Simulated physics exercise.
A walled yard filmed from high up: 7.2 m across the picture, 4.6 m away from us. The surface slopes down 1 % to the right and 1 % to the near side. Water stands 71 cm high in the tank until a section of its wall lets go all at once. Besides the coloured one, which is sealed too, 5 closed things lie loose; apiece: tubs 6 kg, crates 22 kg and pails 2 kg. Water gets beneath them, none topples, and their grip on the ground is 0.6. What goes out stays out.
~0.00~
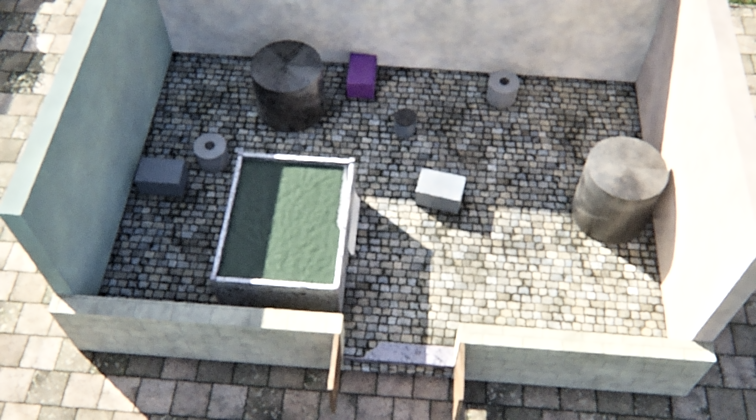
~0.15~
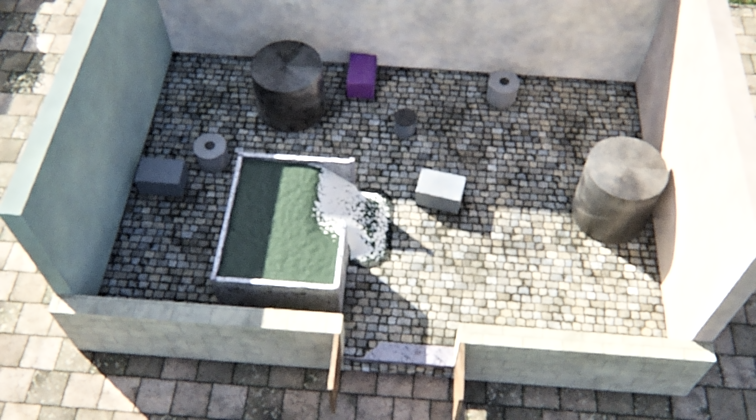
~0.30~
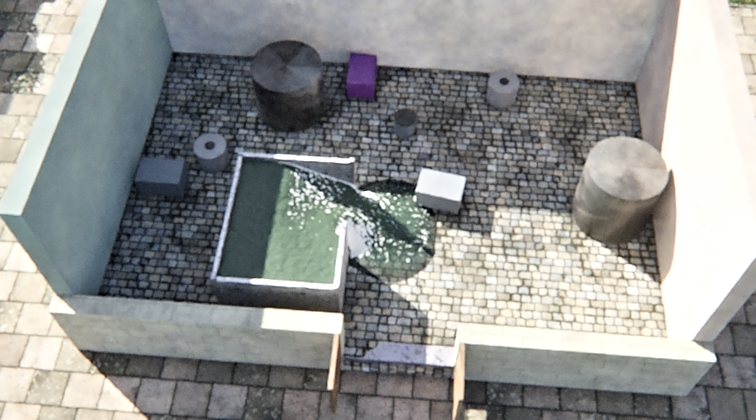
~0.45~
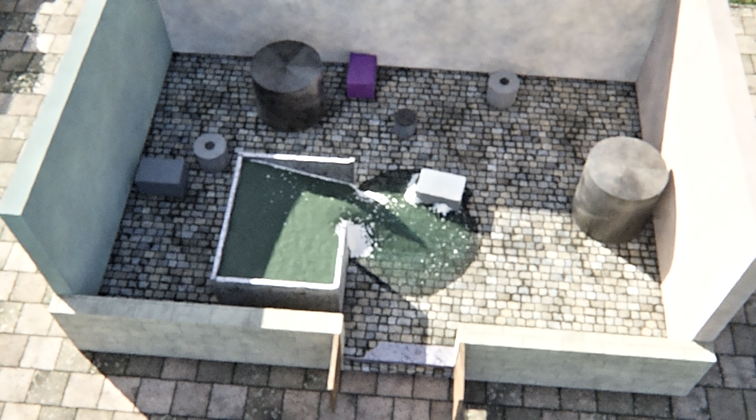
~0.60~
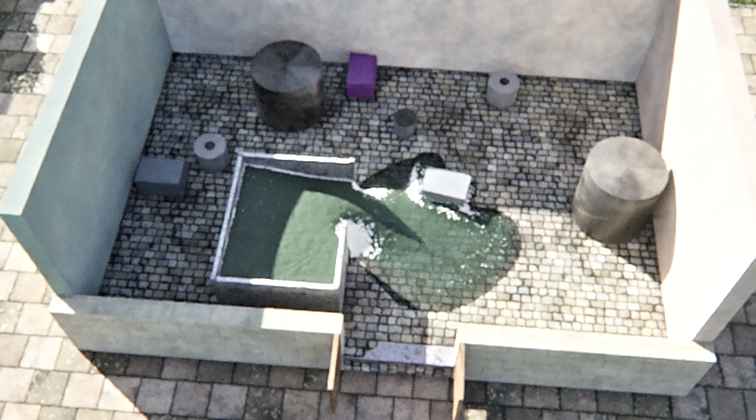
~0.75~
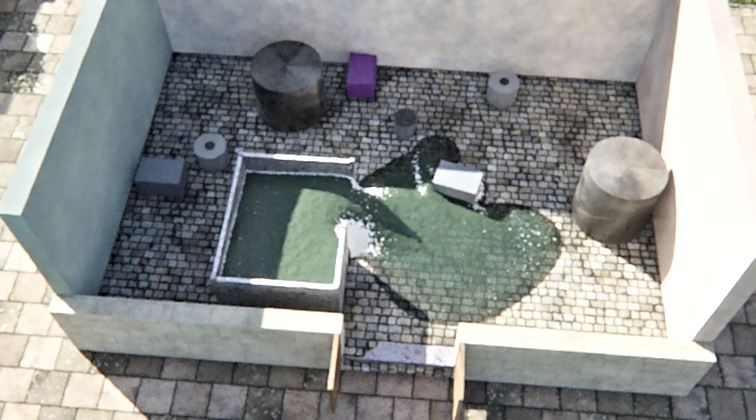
Green water bursts through the right side of a raised square tank and spreads rightward across the cobbled floor of a walled yard, seen from high above by a still camera. A purple crate and large dark cylinder stand at the back, with another large cylinder at right and small grey blocks and pails scattered about. The water surrounds the pale block beside the tank, then nudges it slightly right, while everything else stays put.
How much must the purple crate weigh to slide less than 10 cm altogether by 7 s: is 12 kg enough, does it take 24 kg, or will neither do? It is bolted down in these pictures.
Verdict: Only the larger load is enough.
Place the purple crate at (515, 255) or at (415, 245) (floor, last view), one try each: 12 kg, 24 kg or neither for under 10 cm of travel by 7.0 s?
In that order: Neither is enough; neither is enough.
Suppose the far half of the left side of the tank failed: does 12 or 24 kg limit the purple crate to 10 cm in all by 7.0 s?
Then neither weight holds it.
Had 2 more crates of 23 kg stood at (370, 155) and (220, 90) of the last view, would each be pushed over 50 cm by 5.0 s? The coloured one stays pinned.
In that order: Short of it, short of it.
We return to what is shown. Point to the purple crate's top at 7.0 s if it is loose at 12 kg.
Around (334, 73).
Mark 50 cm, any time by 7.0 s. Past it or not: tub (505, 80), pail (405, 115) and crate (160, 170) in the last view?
In turn: Over, over, short of it.
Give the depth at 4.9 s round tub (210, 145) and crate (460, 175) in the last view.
Roughly 0 and 12 cm.
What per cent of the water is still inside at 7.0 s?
Some 98 per cent remains.
After 1.4 s the purple crate would be 0 cm from its start with 12 kg and 0 cm from its start with 24 kg; 0 cm of water round it then.
After 3.1 s the purple crate would be 0 cm from its start with 12 kg and 0 cm from its start with 24 kg; 0 cm of water round it then.
After 4.9 s the purple crate would be 0 cm from its start with 12 kg and 0 cm from its start with 24 kg; 1 cm of water round it then.
After 7.0 s the purple crate would be 42 cm from its start with 12 kg and 0 cm from its start with 24 kg; 5 cm of water round it then.
